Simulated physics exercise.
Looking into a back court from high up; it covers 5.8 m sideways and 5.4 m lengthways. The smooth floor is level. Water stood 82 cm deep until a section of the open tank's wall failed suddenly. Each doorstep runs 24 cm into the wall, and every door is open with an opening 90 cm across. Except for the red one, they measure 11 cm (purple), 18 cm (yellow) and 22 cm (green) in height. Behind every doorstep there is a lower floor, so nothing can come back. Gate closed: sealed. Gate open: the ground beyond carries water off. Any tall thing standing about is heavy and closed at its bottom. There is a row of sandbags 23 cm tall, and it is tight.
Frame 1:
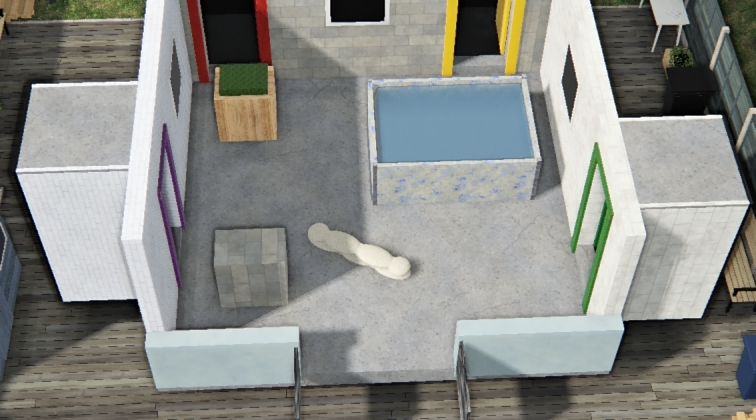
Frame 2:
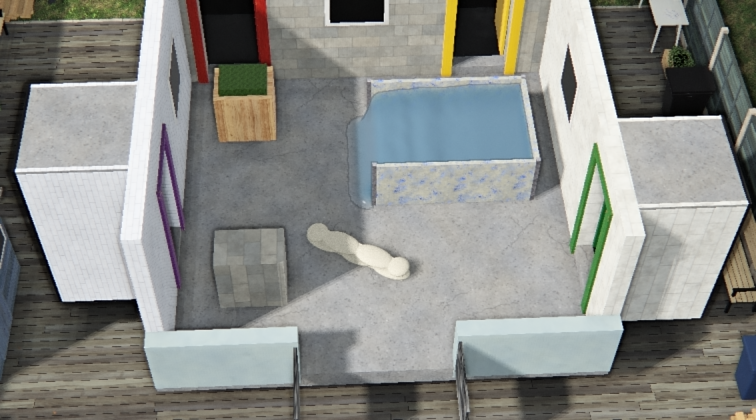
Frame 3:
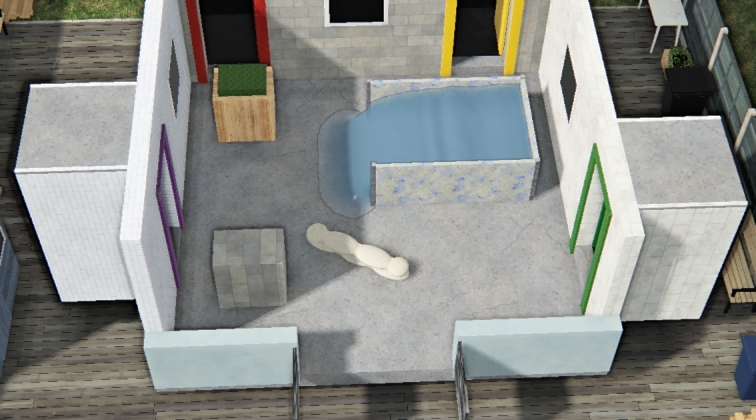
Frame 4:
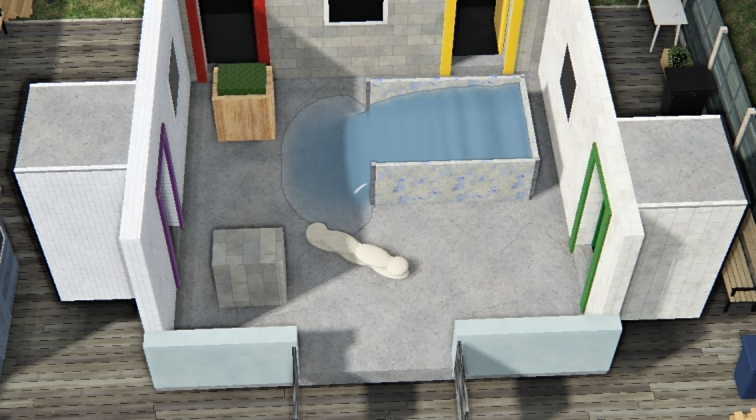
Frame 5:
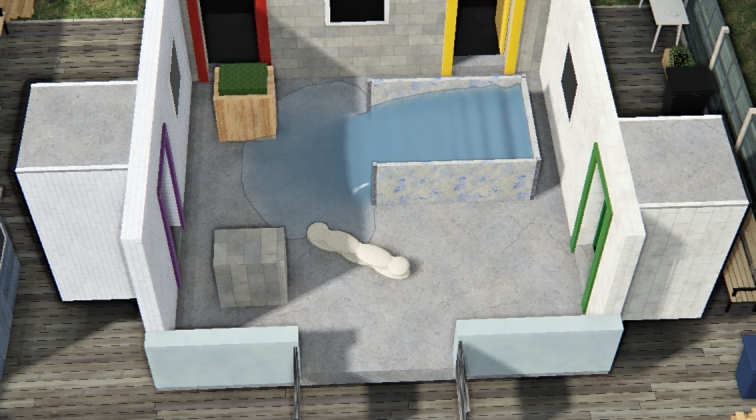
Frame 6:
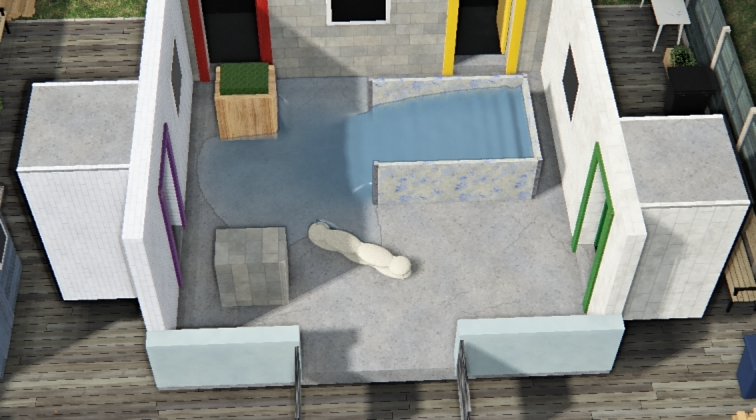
The clip shows a walled court from above, with a rectangular tank of still water. Water then pours out through the tank's open left end and spreads left across the grey floor, around the wooden planter and toward the stone block.
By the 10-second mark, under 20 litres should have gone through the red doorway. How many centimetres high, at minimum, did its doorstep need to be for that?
It needed to be about 29 cm high.
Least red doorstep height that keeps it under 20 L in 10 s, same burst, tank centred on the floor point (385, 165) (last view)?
Then it needs to be around 33 cm high.
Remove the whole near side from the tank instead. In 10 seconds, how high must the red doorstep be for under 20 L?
It needs to be about 6.5 cm high.
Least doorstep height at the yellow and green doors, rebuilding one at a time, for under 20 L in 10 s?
You'd want some 13.0 cm at yellow and some 12.5 cm at green.
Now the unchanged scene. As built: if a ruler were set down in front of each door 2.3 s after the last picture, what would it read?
Lab note, depth in cm: Purple 24; red 27; yellow 3; green 0.
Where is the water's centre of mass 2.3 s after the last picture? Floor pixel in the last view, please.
Centre of mass: About (306, 178) px.
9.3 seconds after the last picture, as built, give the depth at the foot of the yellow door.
Some 11.0 cm.
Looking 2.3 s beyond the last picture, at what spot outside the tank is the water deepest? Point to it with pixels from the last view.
Look close to (176, 351).
Then, 0.7 s after the last picture water covers 35 % of the floor, deepest (48 cm) near (200, 171); 13 cm at the red door, 0 litres in over its 16 cm doorstep.
Then, 2.3 s after the last picture water covers 55 % of the floor, deepest (47 cm) near (176, 351); 27 cm at the red door, 54 litres in over its 16 cm doorstep.
Then, 9.3 s after the last picture water covers 95 % of the floor, deepest (16 cm) near (412, 210); 7 cm at the red door, 115 litres in over its 16 cm doorstep.
At the red door as built, the water peaked near 30 cm, 1.9 s after the last picture.
With a doorstep of 26 cm, 35 litres would have come in within the 10 s; with 35 cm, 5 litres. So under 20 litres takes about 29 cm.
